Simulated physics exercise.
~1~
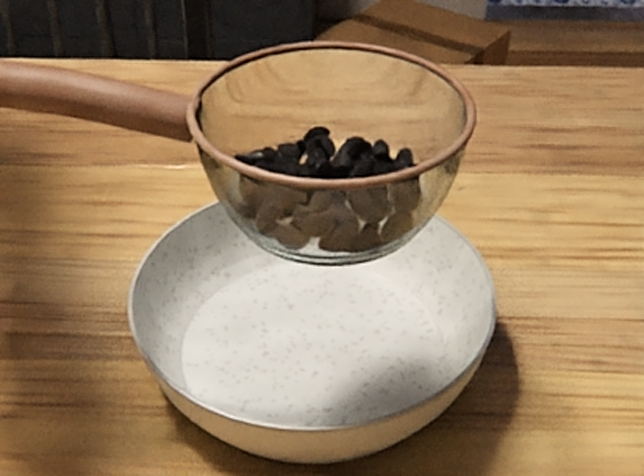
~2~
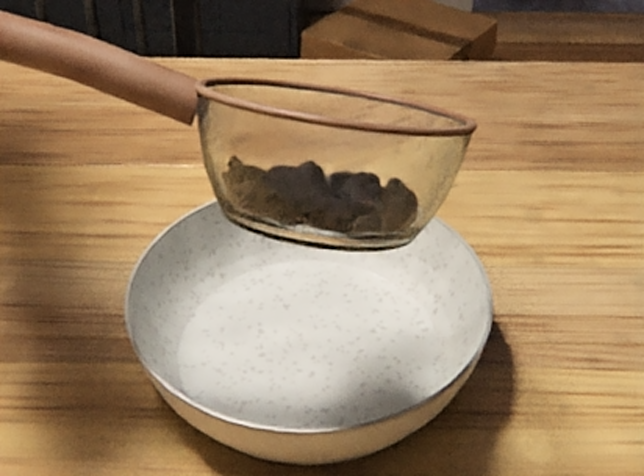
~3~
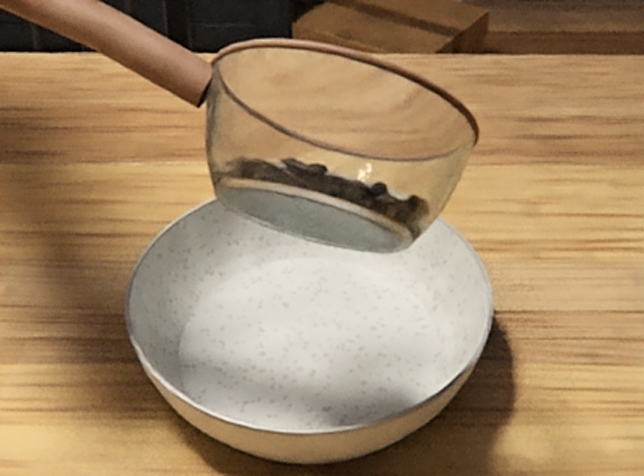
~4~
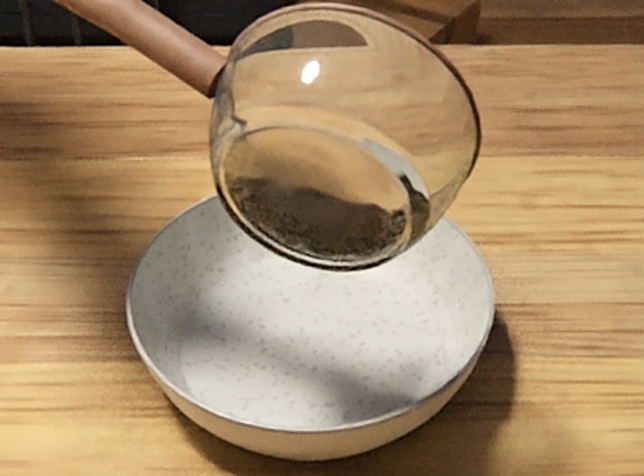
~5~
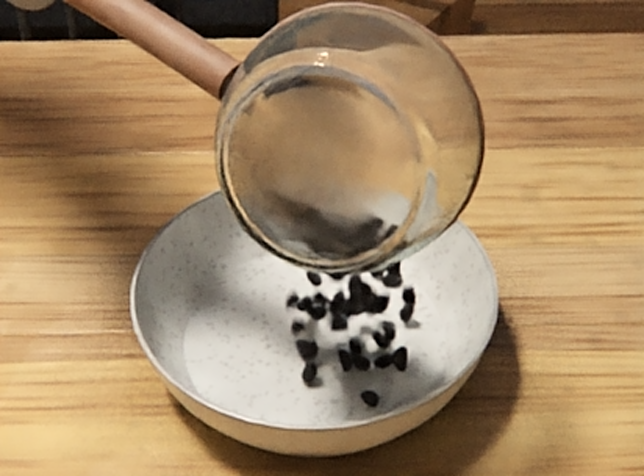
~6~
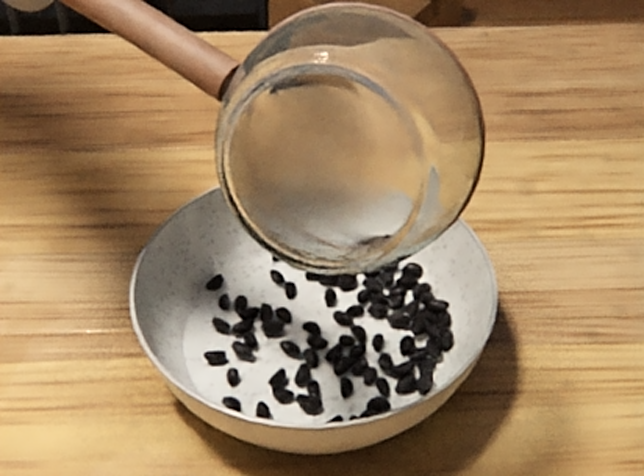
A glass ladle tips over a speckled white pan and drops all its black beans in.
